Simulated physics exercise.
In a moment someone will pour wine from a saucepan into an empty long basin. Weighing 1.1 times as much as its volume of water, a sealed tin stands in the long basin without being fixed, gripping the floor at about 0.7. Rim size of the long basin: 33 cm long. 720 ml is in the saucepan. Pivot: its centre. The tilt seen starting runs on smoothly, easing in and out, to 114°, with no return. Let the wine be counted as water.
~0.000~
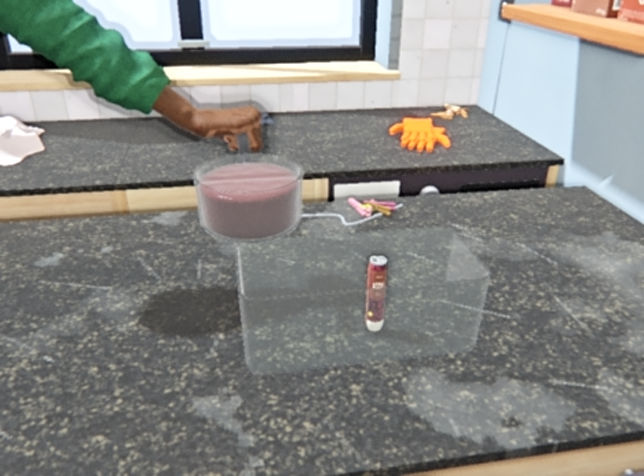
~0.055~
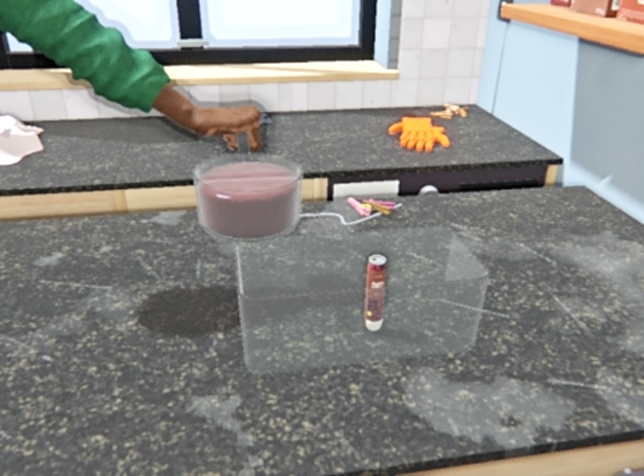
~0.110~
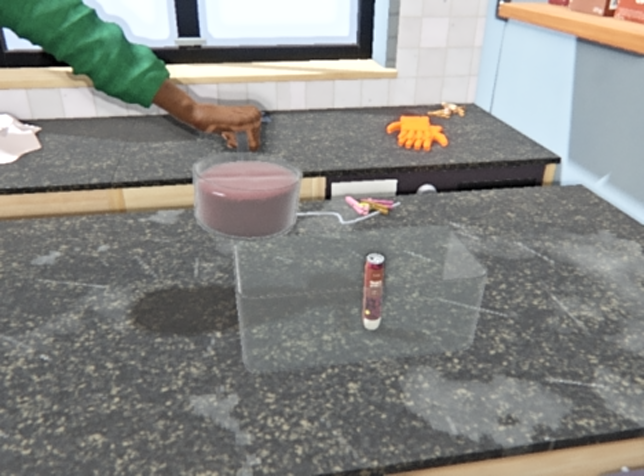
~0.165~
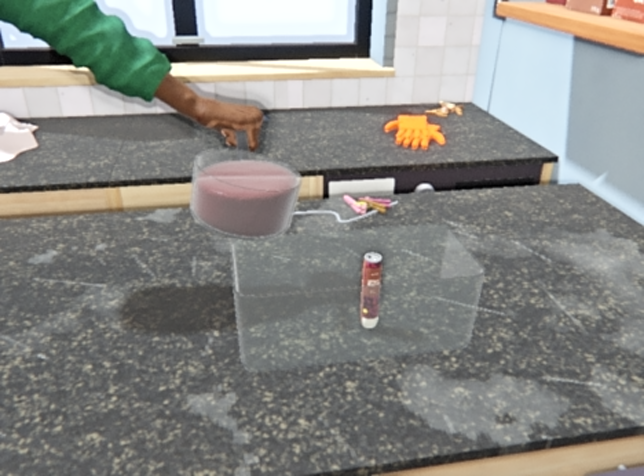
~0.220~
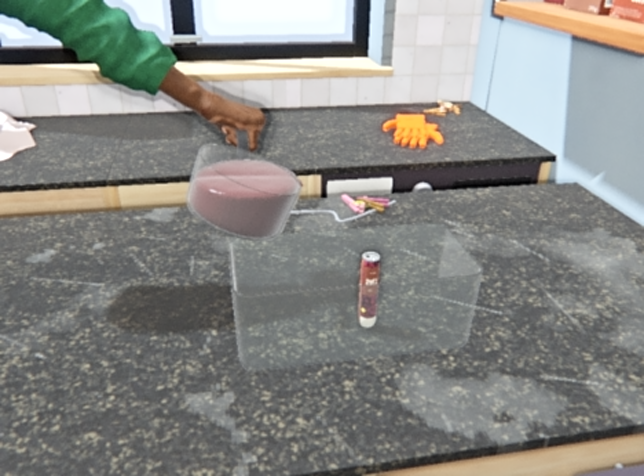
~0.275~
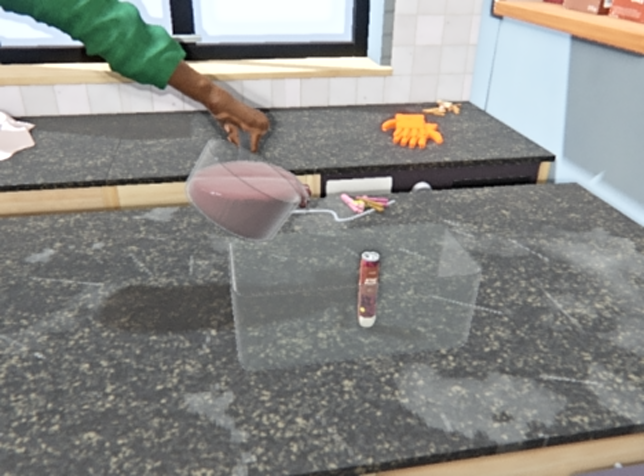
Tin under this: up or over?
My guess is it's going to stay on its base.
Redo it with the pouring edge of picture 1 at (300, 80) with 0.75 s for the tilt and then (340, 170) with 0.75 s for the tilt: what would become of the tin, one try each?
The tin overturns the first time and overturns the second time.
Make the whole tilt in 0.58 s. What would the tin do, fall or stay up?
So the tin will hold steady.
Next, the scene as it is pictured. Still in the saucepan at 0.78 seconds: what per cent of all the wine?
Some 2 per cent.
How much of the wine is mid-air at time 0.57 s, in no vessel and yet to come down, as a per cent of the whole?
About 28 per cent.
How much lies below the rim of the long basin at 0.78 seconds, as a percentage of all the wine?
That comes to about 96 percent.
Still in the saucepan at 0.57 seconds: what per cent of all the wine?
At that time about 20 in a hundred parts are still held.
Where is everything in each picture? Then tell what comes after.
In the first frame, tilt 0°; pouring edge (301, 170); surface from (198, 181) to (299, 176); the long basin's rim runs from (238, 270) to (471, 251); the tin's top is at (378, 263).
In the second frame, tilt 2°; pouring edge (301, 171); surface from (197, 180) to (298, 175).
In the third frame, tilt 6°; pouring edge (301, 174); surface from (197, 178) to (298, 176).
In the fourth frame, tilt 13°; pouring edge (300, 179); surface from (196, 177) to (297, 176).
In the fifth frame, tilt 23°; pouring edge (299, 186); surface from (194, 179) to (297, 180); 2 per cent is over the edge.
In the sixth frame, tilt 34°; pouring edge (298, 196); surface from (191, 176) to (291, 186); 7 per cent is over the edge.
After 0.57 s the tilt is 98° and 20 per cent is still to pour; the tin stands where it began.
After 0.78 s the tilt is 114° and 2 per cent is still to pour; the tin stands where it began.
After 1.01 s the tilt is 114° and 0 per cent is still to pour; the tin stands where it began.
After 1.25 s the tilt is 114° and 0 per cent is still to pour; the tin stands where it began.
In the end the tin stands where it began.
